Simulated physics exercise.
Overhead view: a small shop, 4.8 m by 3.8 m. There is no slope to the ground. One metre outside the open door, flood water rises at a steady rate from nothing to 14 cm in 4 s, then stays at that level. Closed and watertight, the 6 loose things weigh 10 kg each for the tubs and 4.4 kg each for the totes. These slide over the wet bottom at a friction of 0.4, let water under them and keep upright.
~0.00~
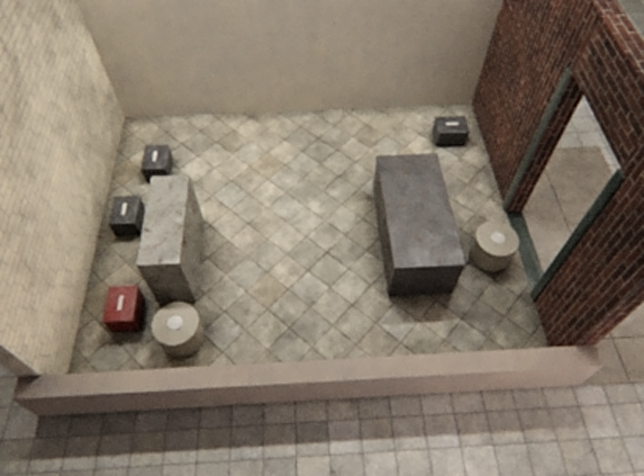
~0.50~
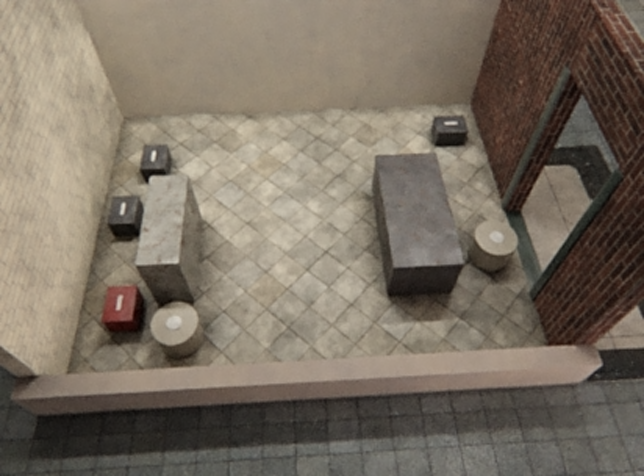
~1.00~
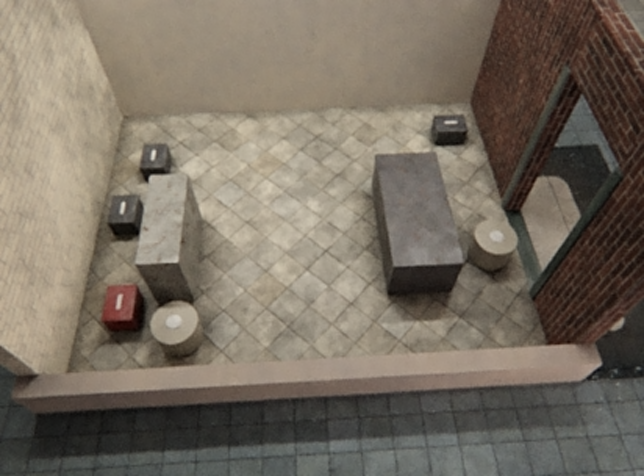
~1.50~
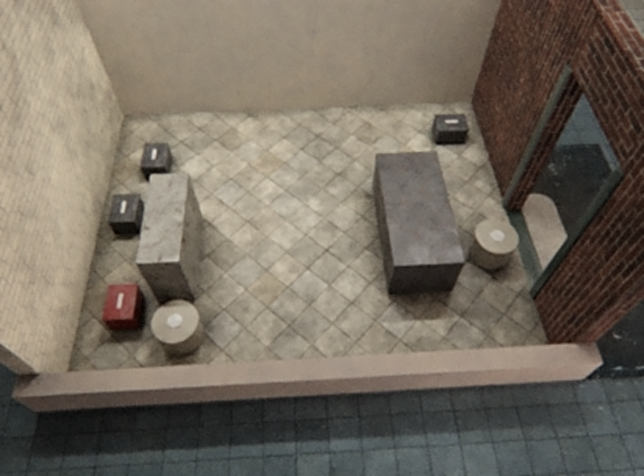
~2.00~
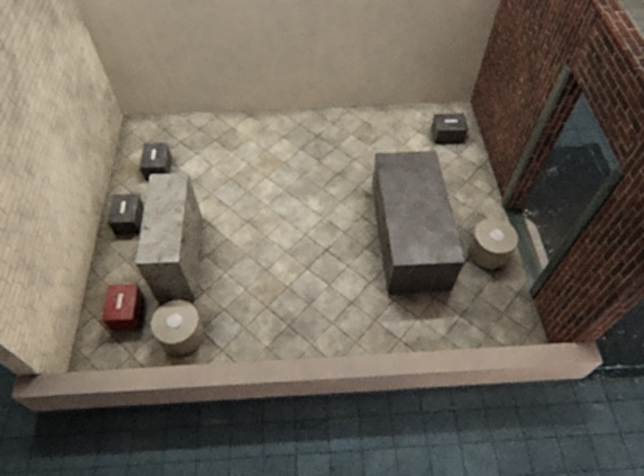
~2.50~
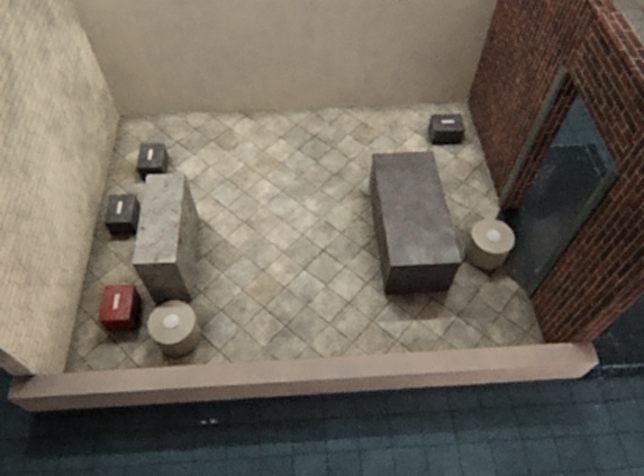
Dark water spreads over the pale paving outside a small shop, seen from above with its tan tiled floor and a brick wall with an open doorway at right. A red box, two dark boxes, a light grey block and a round beige stool stand at left; a dark grey block, another stool and a dark box stand at right. The paving turns blue-grey, the pale patch beyond the doorway shrinks away, and the furnishings stay put as the view shifts very slightly.
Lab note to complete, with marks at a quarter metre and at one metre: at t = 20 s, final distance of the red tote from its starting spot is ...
At t = 20 s the distance is from a quarter metre to one metre.
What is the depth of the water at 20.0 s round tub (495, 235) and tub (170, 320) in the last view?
Roughly 5 and 6 cm.
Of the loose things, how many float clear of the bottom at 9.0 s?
Count at that moment: 1.
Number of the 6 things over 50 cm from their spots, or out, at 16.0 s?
It comes to 4.
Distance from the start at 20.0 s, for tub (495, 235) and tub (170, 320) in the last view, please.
Net displacement, in order: 200 cm; 150 cm.
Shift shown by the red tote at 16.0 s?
Around 40 centimetres.
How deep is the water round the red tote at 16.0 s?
Roughly 8 cm deep.
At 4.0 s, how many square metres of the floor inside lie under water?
At that time the wet patch spans about 2.0 m2.
After 4.0 s the red tote is near (117, 302), 0.0 m from its start, aground; 0 afloat.
After 9.0 s the red tote is near (117, 302), 0.0 m from its start, aground; 1 afloat.
After 16.0 s the red tote is near (91, 339), 0.4 m from its start, afloat; 5 afloat.
After 20.0 s the red tote is near (85, 275), 0.5 m from its start, afloat; 5 afloat.
